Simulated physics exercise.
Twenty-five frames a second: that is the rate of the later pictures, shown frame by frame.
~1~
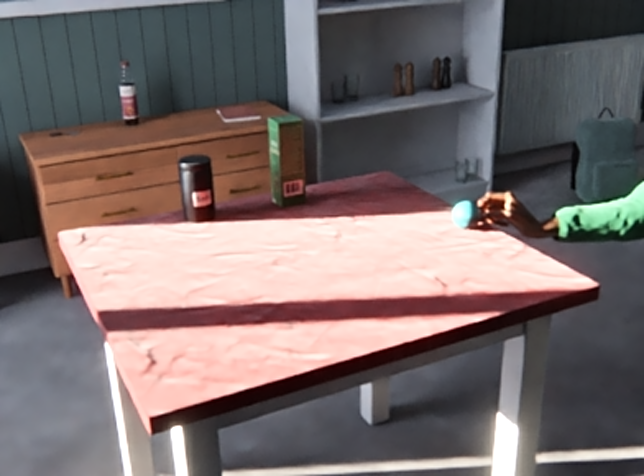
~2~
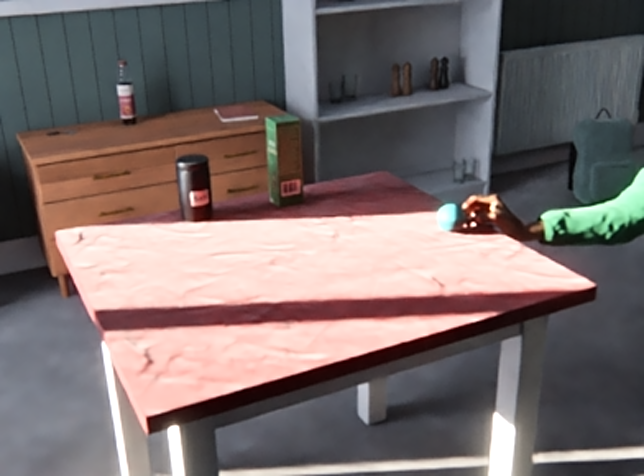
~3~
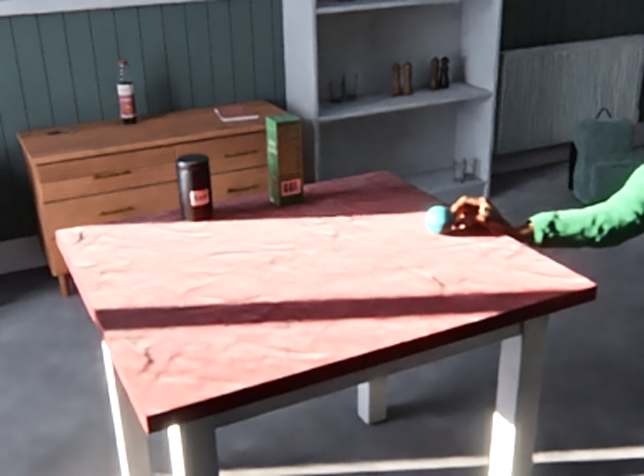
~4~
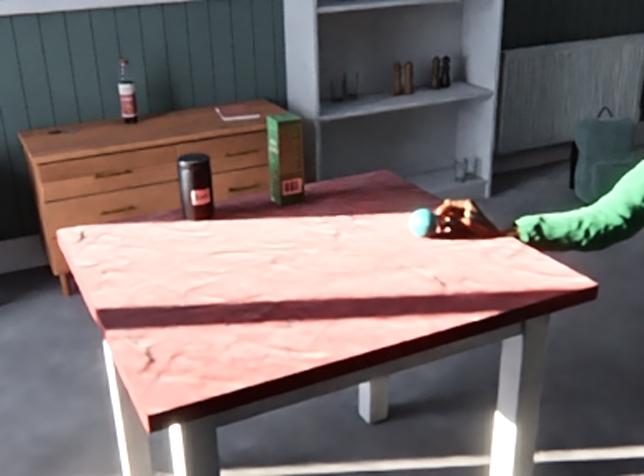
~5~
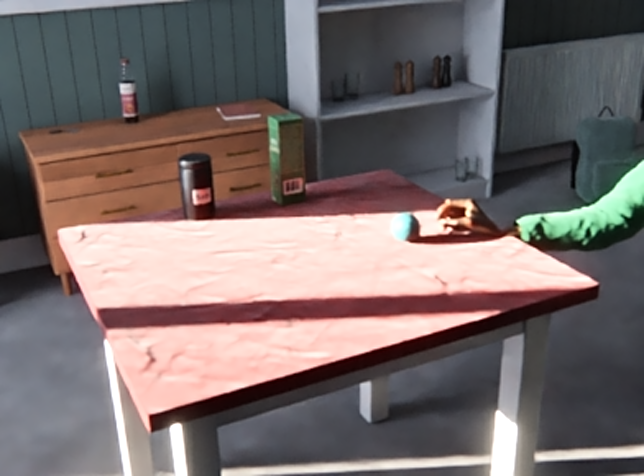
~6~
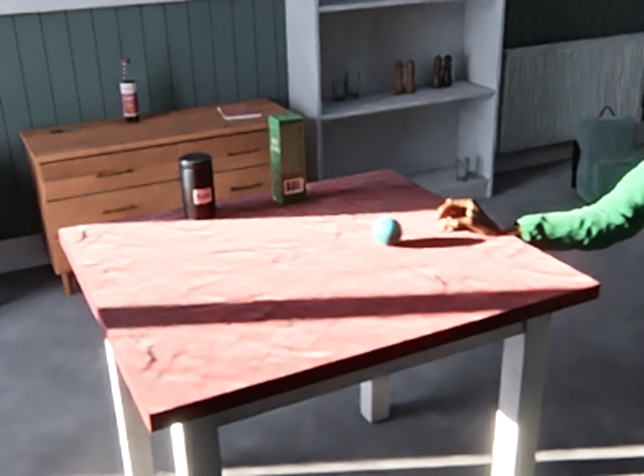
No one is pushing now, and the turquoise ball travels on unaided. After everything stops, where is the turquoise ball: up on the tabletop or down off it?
It is down off the table.
Then, 0.30 s after the last picture, turquoise ball rolled well along near (240, 265).
Then, 0.70 s after the last picture, turquoise ball now off the table.
Then, 1.00 s after the last picture, things are still on the move.
By the end, off the table, turquoise ball.
